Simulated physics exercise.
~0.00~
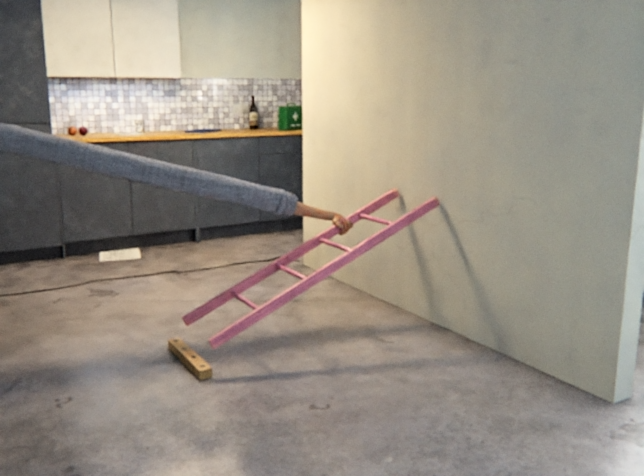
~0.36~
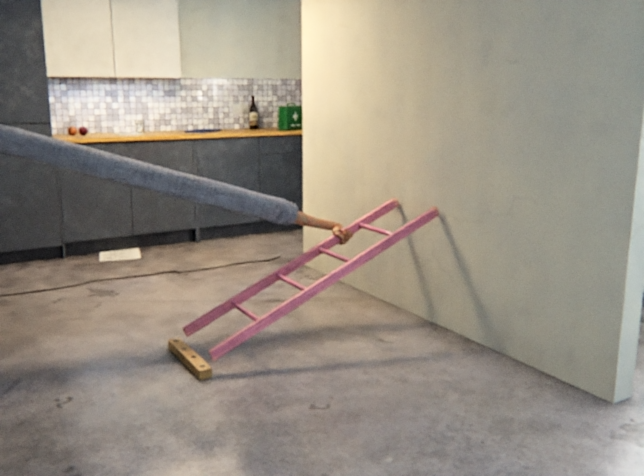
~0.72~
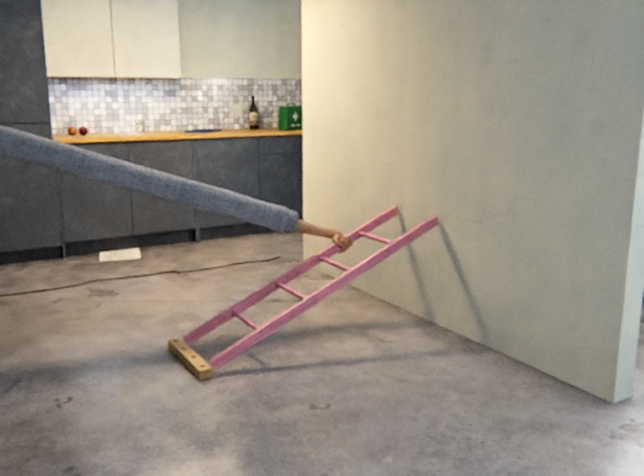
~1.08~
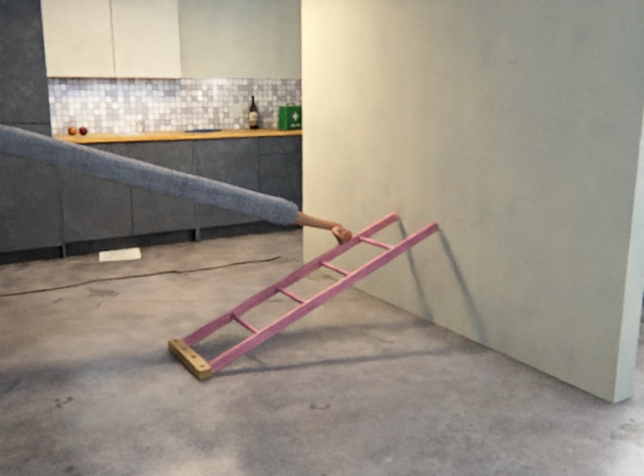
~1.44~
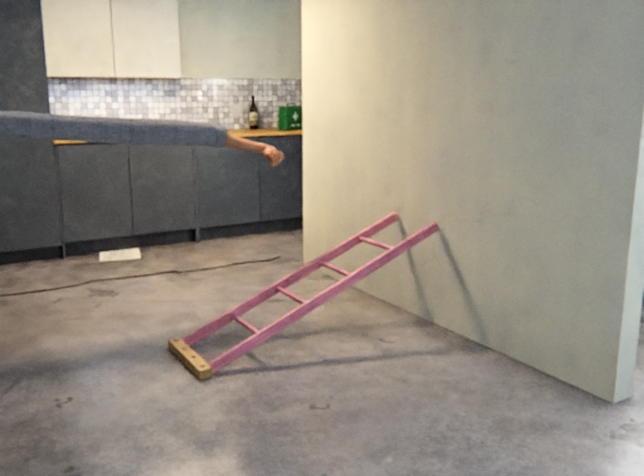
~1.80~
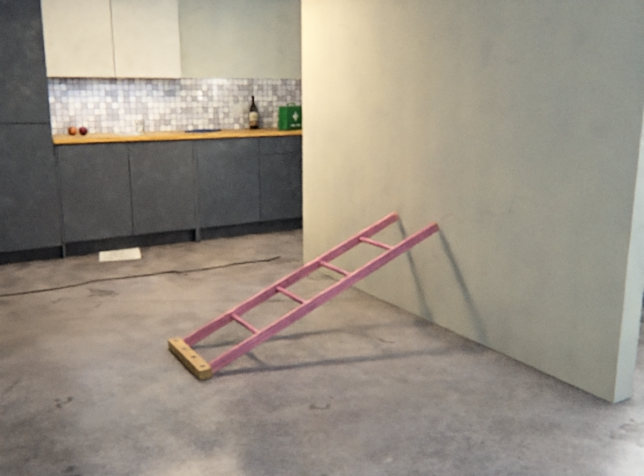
In a kitchen, a hand leans a pink ladder against a wall, and it stays put.
